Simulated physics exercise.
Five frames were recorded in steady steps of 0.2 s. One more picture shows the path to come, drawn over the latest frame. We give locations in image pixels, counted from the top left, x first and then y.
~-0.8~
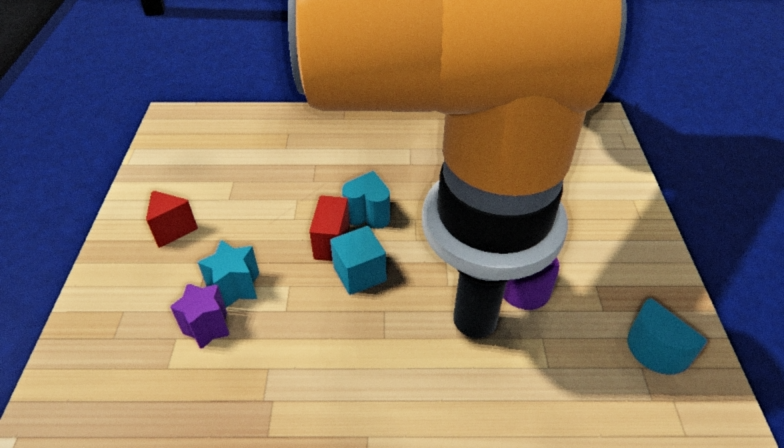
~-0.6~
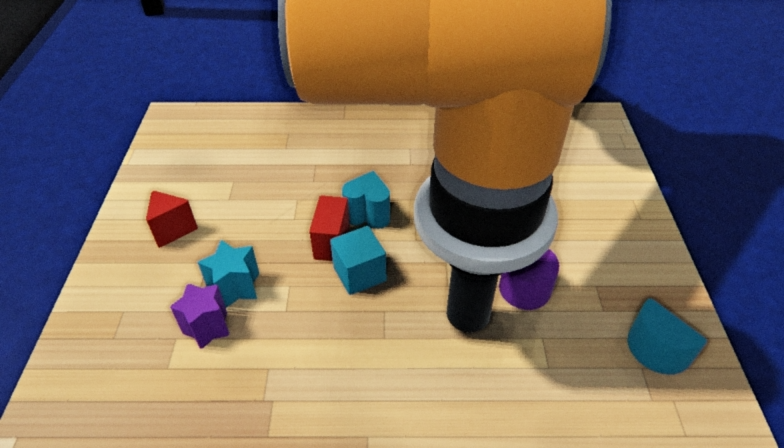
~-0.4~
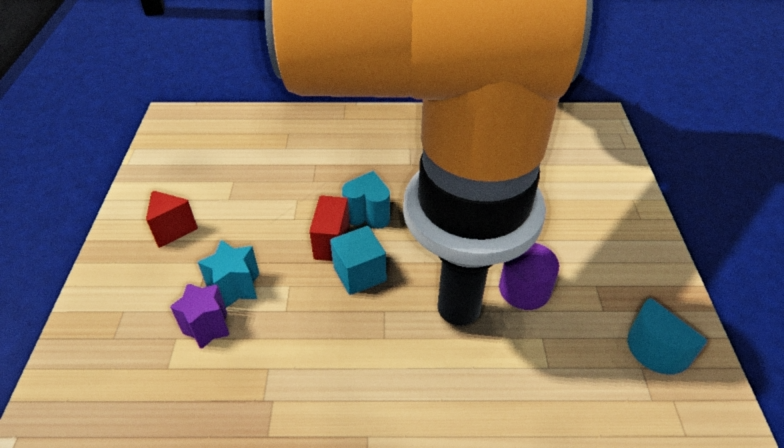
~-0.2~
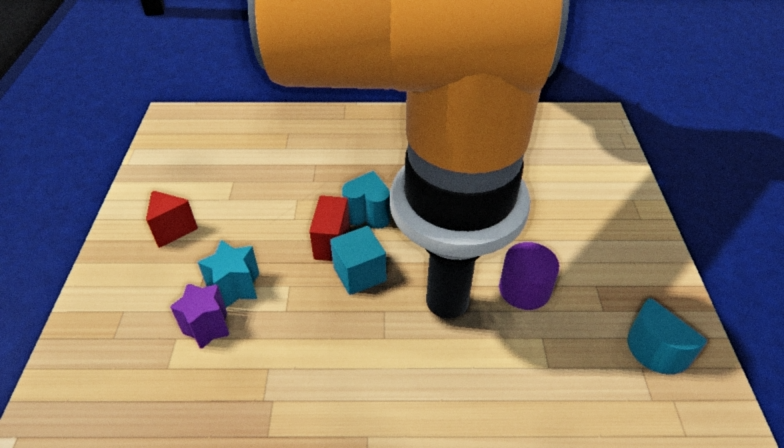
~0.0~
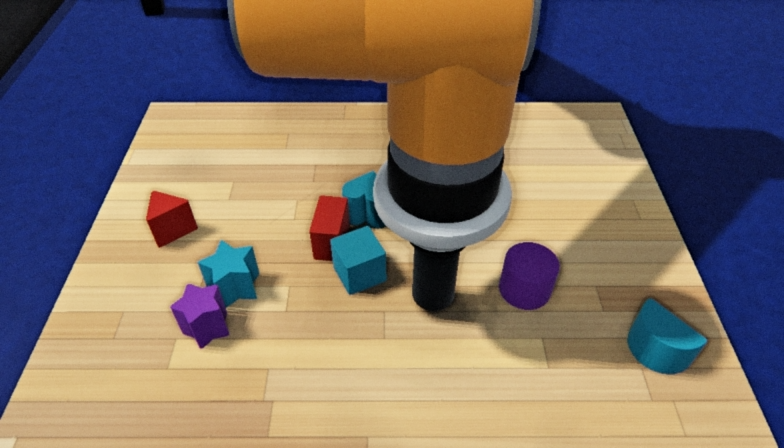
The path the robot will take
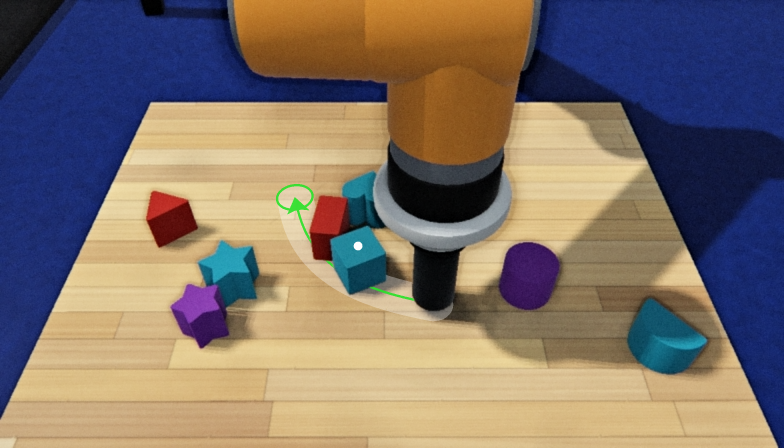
An orange robot arm with a black stick at its tip hangs over a pale wooden board on a blue floor, seen from above by a still camera. A red block, a turquoise star and a purple star lie at left, red and turquoise blocks cluster mid-board, and a purple cylinder and turquoise half-round sit at right. The arm slides slowly leftward and slightly away, uncovering the cylinder, while every block stays still.
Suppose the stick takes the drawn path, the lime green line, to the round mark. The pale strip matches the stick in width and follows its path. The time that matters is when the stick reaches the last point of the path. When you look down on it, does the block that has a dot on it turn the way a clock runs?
No
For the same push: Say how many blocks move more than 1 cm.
Two move.
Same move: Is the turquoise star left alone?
That would be a yes.
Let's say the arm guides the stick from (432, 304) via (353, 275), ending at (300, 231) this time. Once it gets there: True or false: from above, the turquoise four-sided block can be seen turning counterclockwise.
This is true.
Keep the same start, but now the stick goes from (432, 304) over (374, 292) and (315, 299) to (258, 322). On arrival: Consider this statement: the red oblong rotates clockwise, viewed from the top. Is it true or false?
The statement is correct.
Drawn move, from (432, 304) through (360, 283) and (312, 243) to (295, 197); the dot is on the turquoise four-sided block.
On the path given first. One third of the way, stick (359, 273); red oblong (316, 207), turned 40° clockwise; turquoise four-sided block (325, 235), turned 20° anticlockwise.
Two thirds of the way, stick (311, 234); red oblong (286, 178), turned 105° clockwise; turquoise four-sided block (275, 202), turned 35° anticlockwise.
At the end, stick (293, 188); turquoise star still; red oblong (271, 154), turned 45° clockwise; turquoise four-sided block (254, 189), turned 75° anticlockwise; turquoise heart block still.
